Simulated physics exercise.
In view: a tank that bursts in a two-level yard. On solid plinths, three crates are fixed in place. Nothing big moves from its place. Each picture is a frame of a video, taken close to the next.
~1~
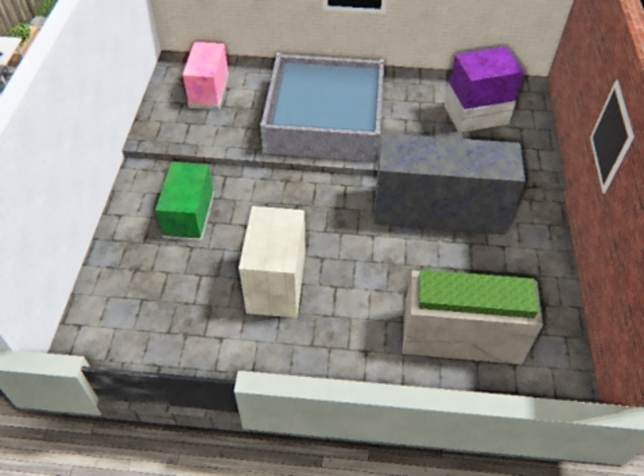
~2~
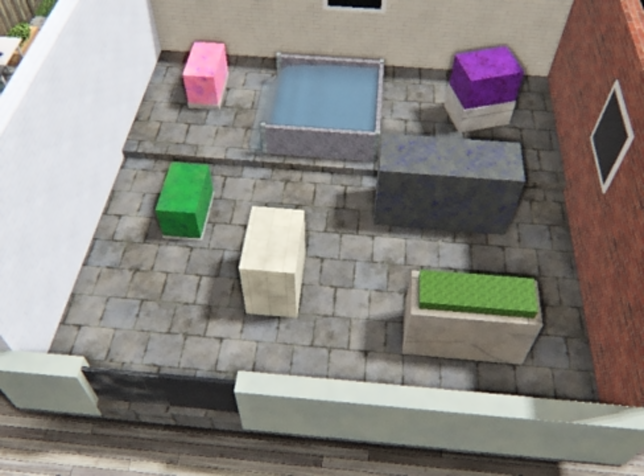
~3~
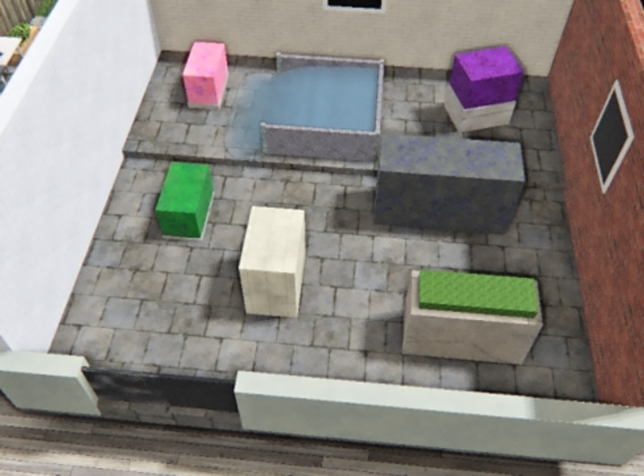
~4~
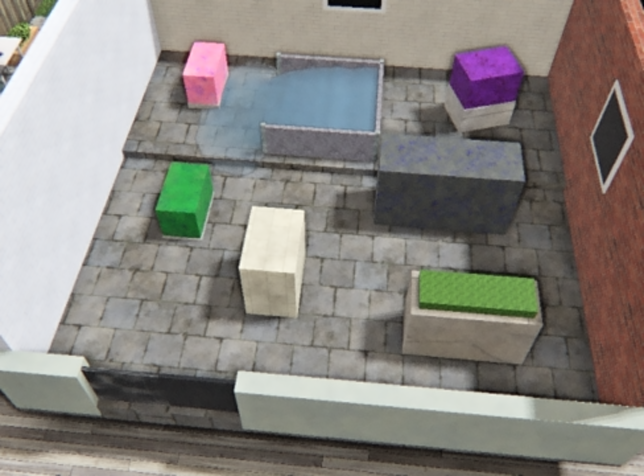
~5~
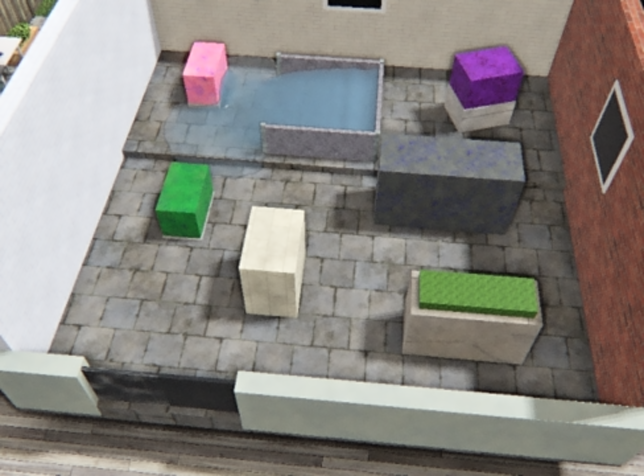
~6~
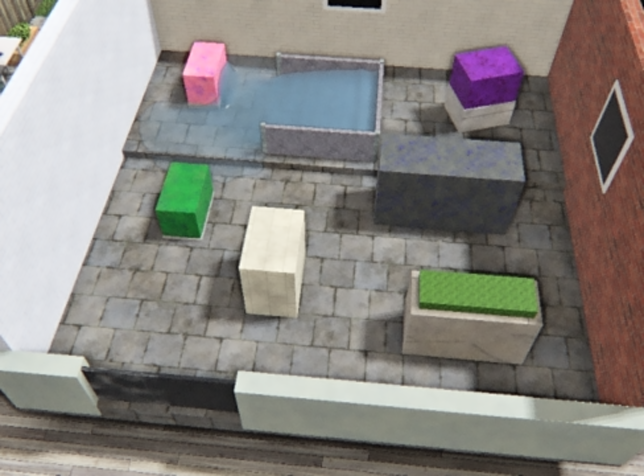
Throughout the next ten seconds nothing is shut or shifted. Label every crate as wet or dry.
Pink crate: Wet; green crate: Wet; purple crate: Dry.
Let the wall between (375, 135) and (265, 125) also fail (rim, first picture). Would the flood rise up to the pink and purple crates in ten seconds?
First, the pink crate is not reached; second, the purple crate is not reached.
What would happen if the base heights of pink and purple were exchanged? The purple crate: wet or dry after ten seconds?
Purple: Untouched.
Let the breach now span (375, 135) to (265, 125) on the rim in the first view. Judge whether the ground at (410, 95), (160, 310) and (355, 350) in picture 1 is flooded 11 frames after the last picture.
Order as asked: Untouched, swamped, swamped.
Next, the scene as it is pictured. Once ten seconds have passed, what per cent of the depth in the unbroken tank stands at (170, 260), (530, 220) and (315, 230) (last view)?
About 6, 4 and 4 per cent.
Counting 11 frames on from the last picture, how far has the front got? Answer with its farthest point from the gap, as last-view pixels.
Best guess: Near (68, 303).
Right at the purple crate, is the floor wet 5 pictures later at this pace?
Result at purple: Unflooded.
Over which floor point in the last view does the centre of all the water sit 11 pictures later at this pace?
That comes out near (235, 124).
A moment on, water covers 15 % of the floor; the pink crate water round its plinth, the green crate water round its plinth, the purple crate not reached.
Next, water covers 25 % of the floor; the pink crate water round its plinth, the green crate water round its plinth, the purple crate not reached.
Then, water covers 40 % of the floor; the pink crate water round its plinth, the green crate water round its plinth, the purple crate water round its plinth.
Later, water covers 65 % of the floor; the pink crate water round its plinth, the green crate water round its plinth, the purple crate water round its plinth.
In the end, water covers 85 % of the floor; the pink crate was topped, the green crate was topped, the purple crate stayed above the water.
